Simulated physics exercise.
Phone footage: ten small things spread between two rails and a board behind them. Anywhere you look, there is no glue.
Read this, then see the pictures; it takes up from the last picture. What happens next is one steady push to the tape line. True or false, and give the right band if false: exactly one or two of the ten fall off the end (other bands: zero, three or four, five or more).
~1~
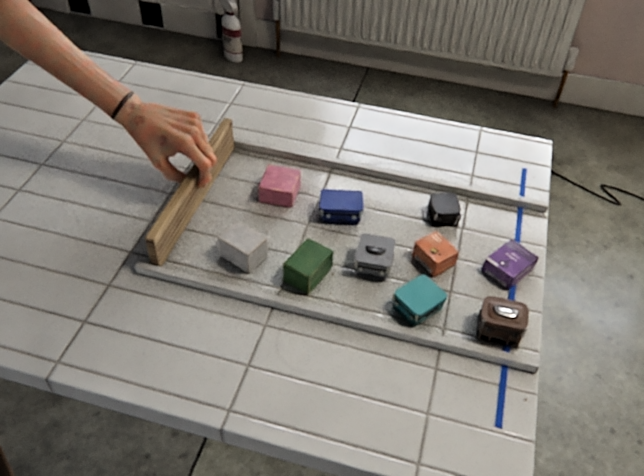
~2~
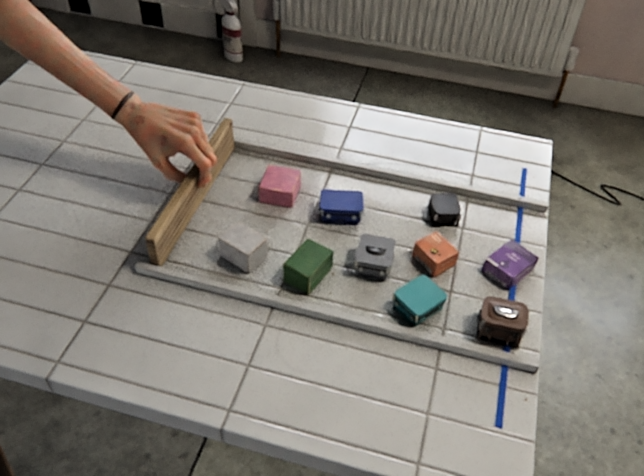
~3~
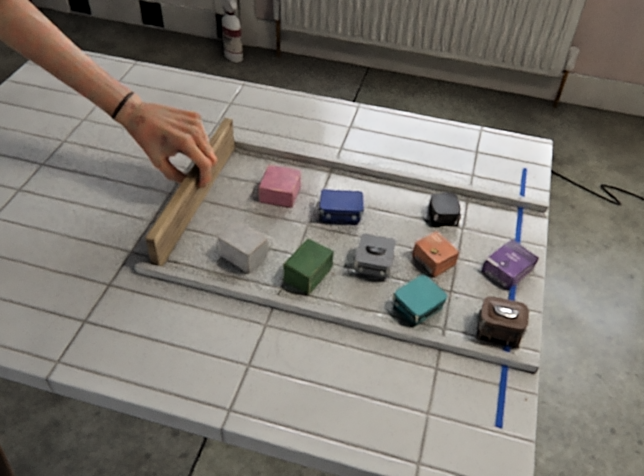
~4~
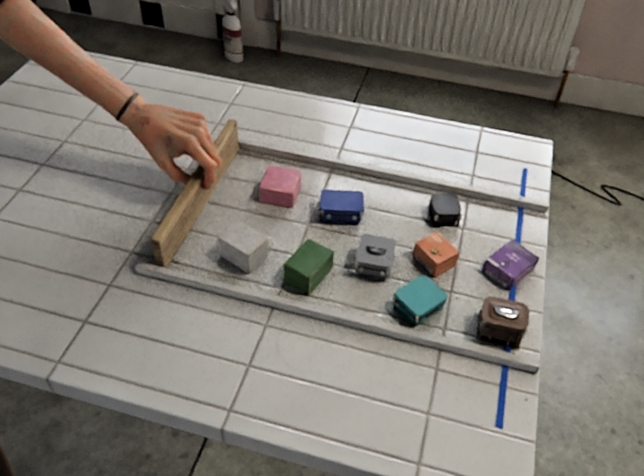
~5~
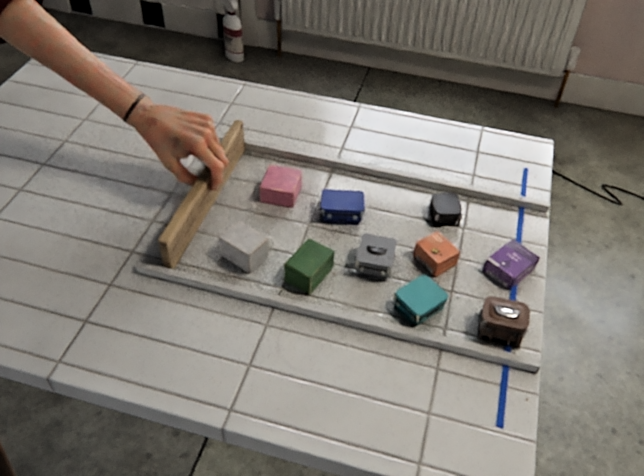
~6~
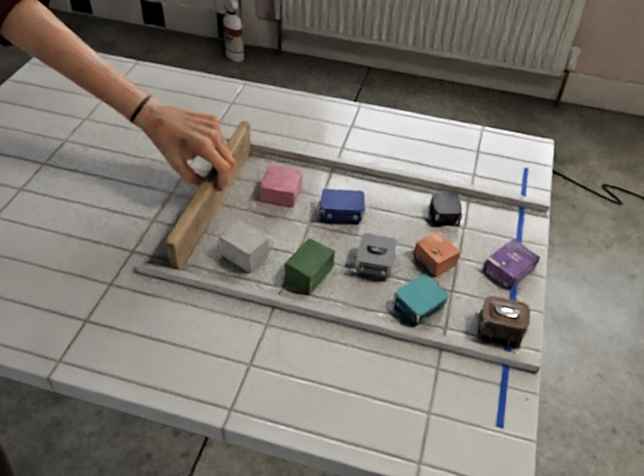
False, five or more fall off.
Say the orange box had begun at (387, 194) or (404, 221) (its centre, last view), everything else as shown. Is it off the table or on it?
Results in order - still up; down.
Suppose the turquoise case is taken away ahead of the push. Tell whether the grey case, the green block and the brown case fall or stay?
Grey case - safe; green block - gone; brown case - gone.
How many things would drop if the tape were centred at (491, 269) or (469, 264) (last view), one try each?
The floor gets 4 the first time and 3 the second.
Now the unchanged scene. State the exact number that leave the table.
The exact number is 6.
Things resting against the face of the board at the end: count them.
That number would be 4.
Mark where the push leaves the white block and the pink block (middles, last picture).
Result: One about (536, 311), other about (539, 242).
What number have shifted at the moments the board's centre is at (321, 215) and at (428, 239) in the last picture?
First 5, then 10.
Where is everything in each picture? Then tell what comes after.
In the first picture, purple box (510, 264); brown case (502, 321); orange box (435, 253); board (195, 188); tape (514, 275).
In the second picture, brown case (502, 321); black case (444, 210).
In the third picture, orange box (435, 254); green block (309, 266).
In the fourth picture, purple box (511, 264); pink block (281, 186).
In the fifth picture, brown case (503, 321); blue case (342, 207).
In the sixth picture, purple box (512, 264); brown case (503, 321); orange box (437, 254); board (213, 191); tape (516, 274).
Soon after, none off yet; purple box at rest near (512, 264); brown case at rest near (503, 321); orange box at rest near (437, 254).
Then, none off yet; purple box at rest near (521, 269); brown case moved about its own width near (540, 331); orange box moved about its own width near (478, 267).
At rest, the number that fall off is five or more; fallen, green block, blue case, turquoise case, orange box, brown case and purple box.
